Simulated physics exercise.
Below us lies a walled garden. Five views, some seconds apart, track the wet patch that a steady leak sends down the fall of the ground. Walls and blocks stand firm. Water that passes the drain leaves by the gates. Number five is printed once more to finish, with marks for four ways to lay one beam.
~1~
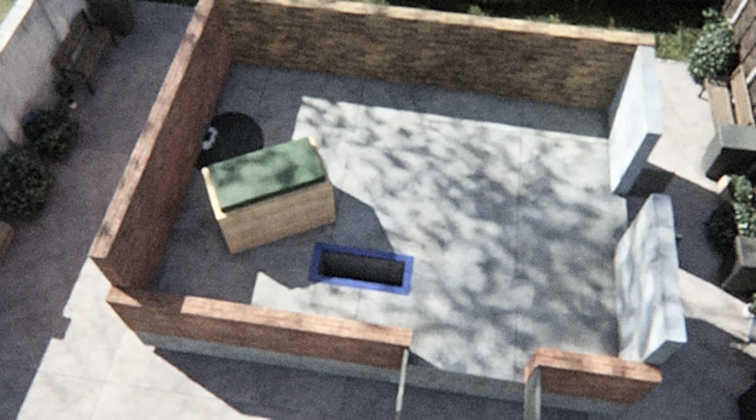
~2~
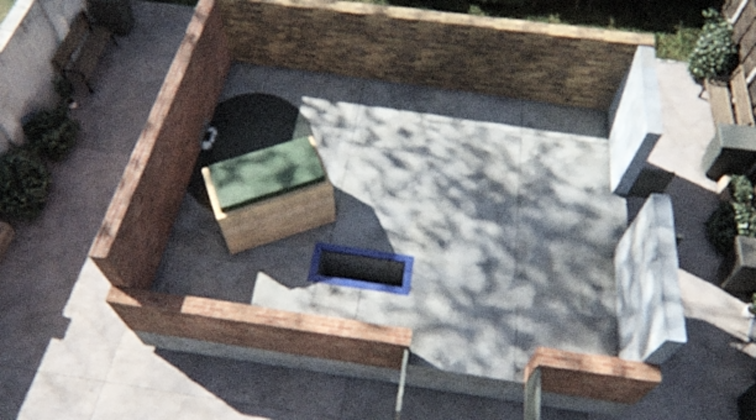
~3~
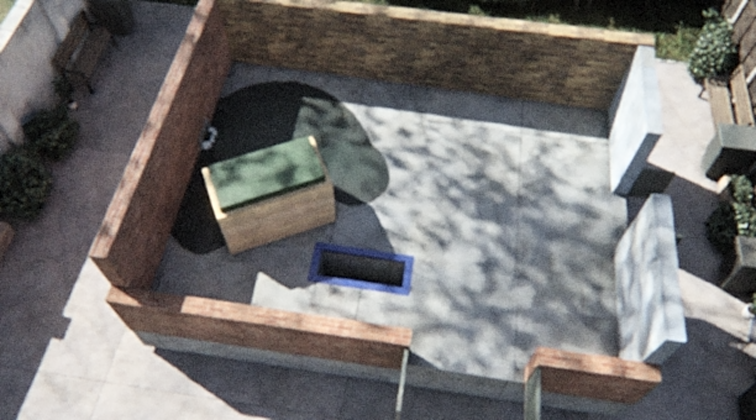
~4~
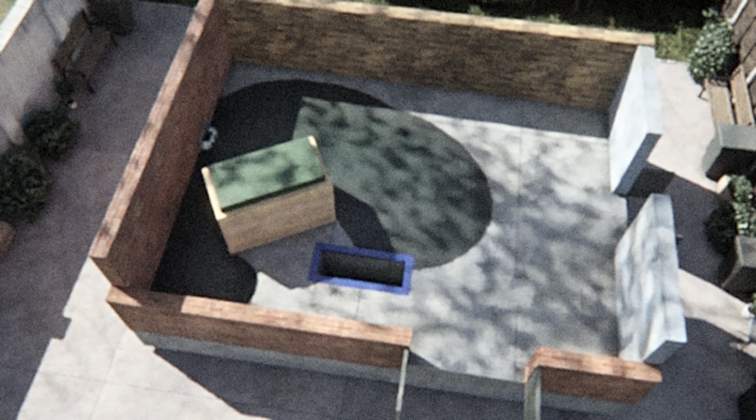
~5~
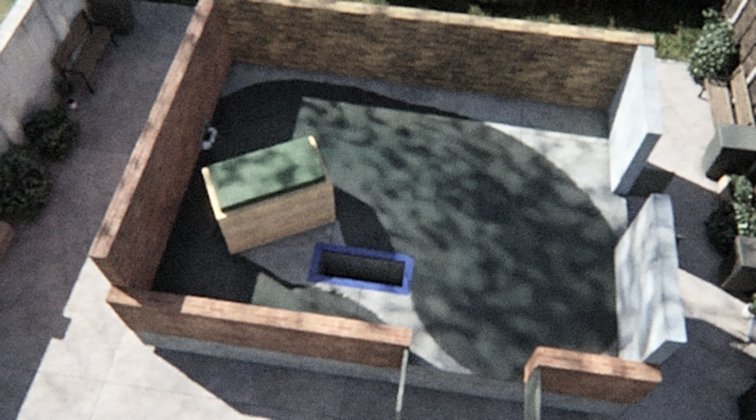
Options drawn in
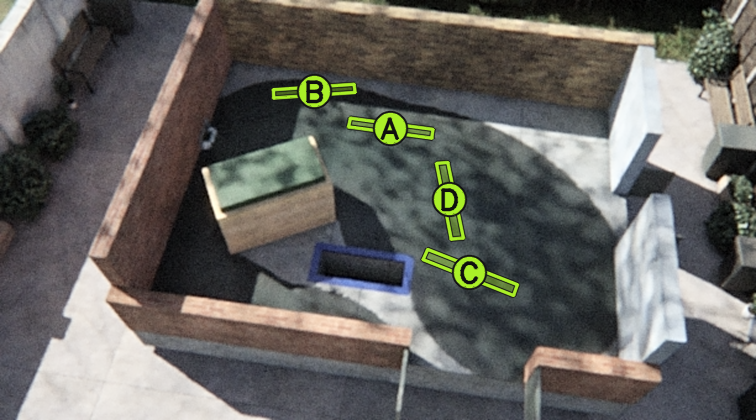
Dark water spread out from the upper left of a walled garden, around a green-topped wooden box, then swept right across most of the paving and reached the blue-edged drain near the front wall.
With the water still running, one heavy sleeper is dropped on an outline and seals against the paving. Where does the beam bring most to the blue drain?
Choose D.
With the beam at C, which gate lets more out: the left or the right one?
The left one.
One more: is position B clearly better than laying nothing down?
No.
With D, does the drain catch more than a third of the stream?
No, it does not.
On the marked copy, A from (349, 122) to (432, 133); B from (273, 93) to (354, 88); C from (425, 254) to (515, 290); D from (442, 162) to (457, 238).
With A, about 7 % of the stream runs into the blue drain, about 93 % out by the gates.
With B, about 6 % of the stream runs into the blue drain, about 94 % out by the gates.
With C, about 7 % of the stream runs into the blue drain, about 93 % out by the gates.
With D, about 13 % of the stream runs into the blue drain, about 86 % out by the gates.
